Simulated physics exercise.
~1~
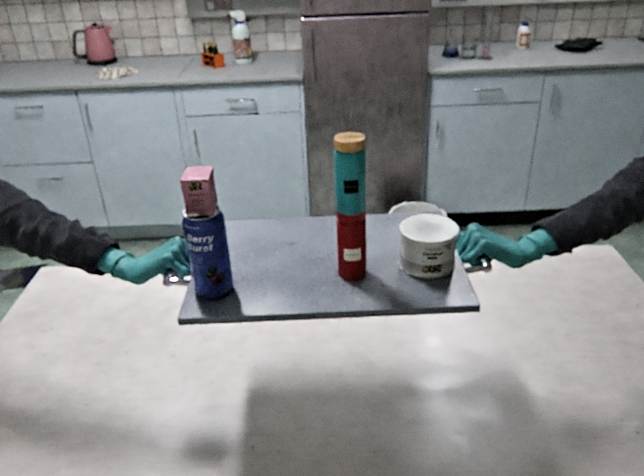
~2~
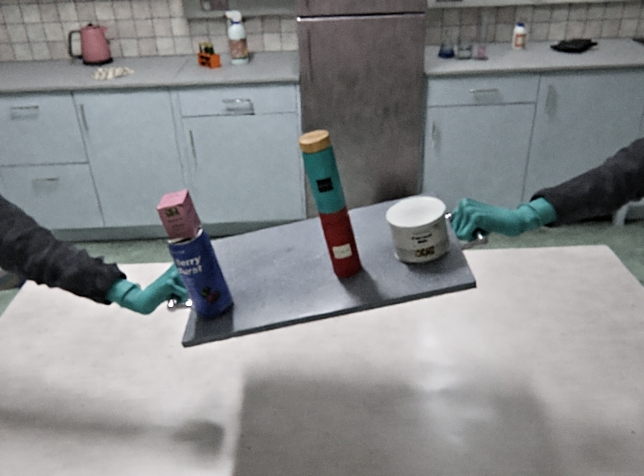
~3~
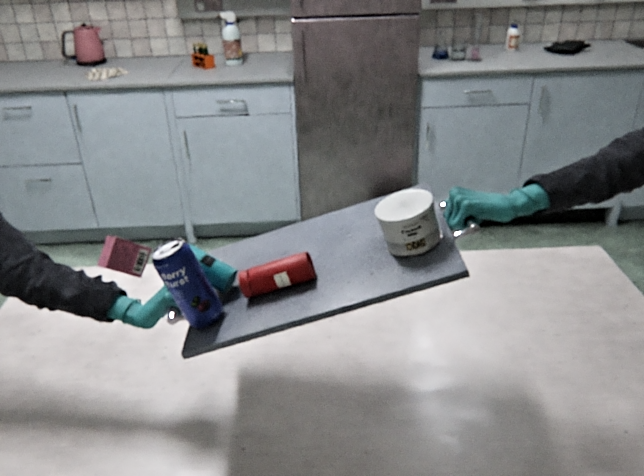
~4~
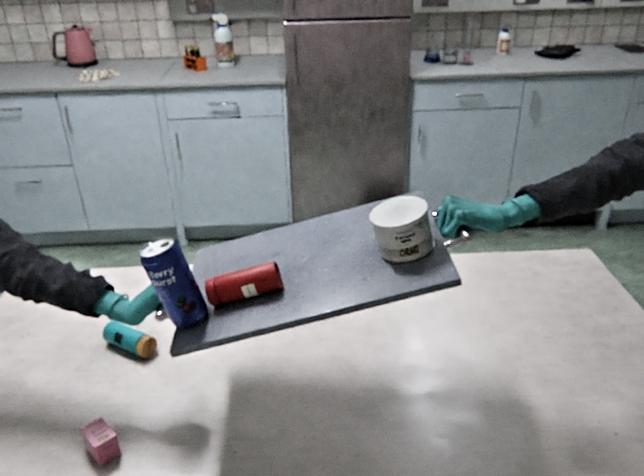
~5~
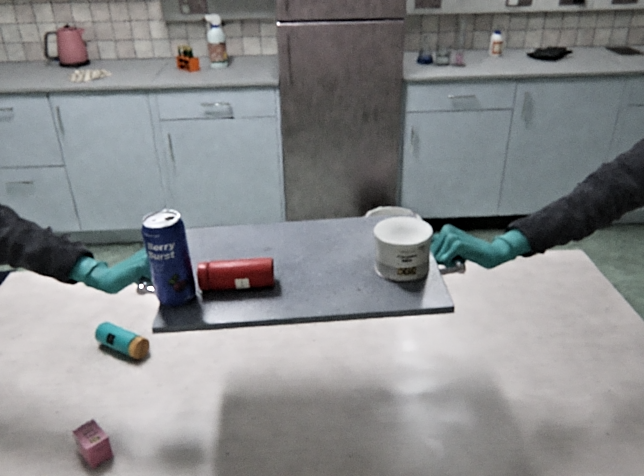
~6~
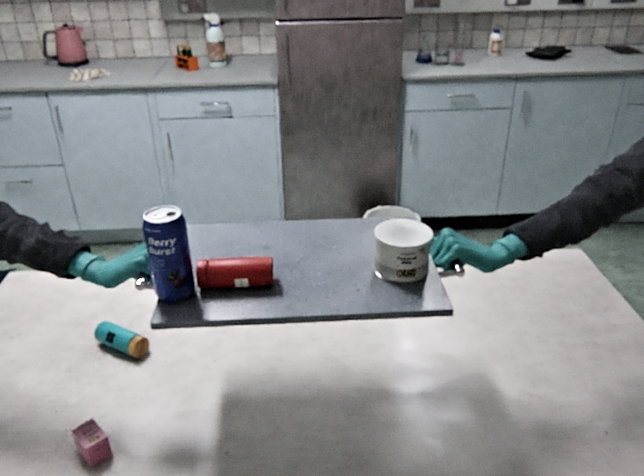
Tray held in two gloved hands tilting left and levelling, turquoise shaker and pink carton falling off, red shaker left lying down.
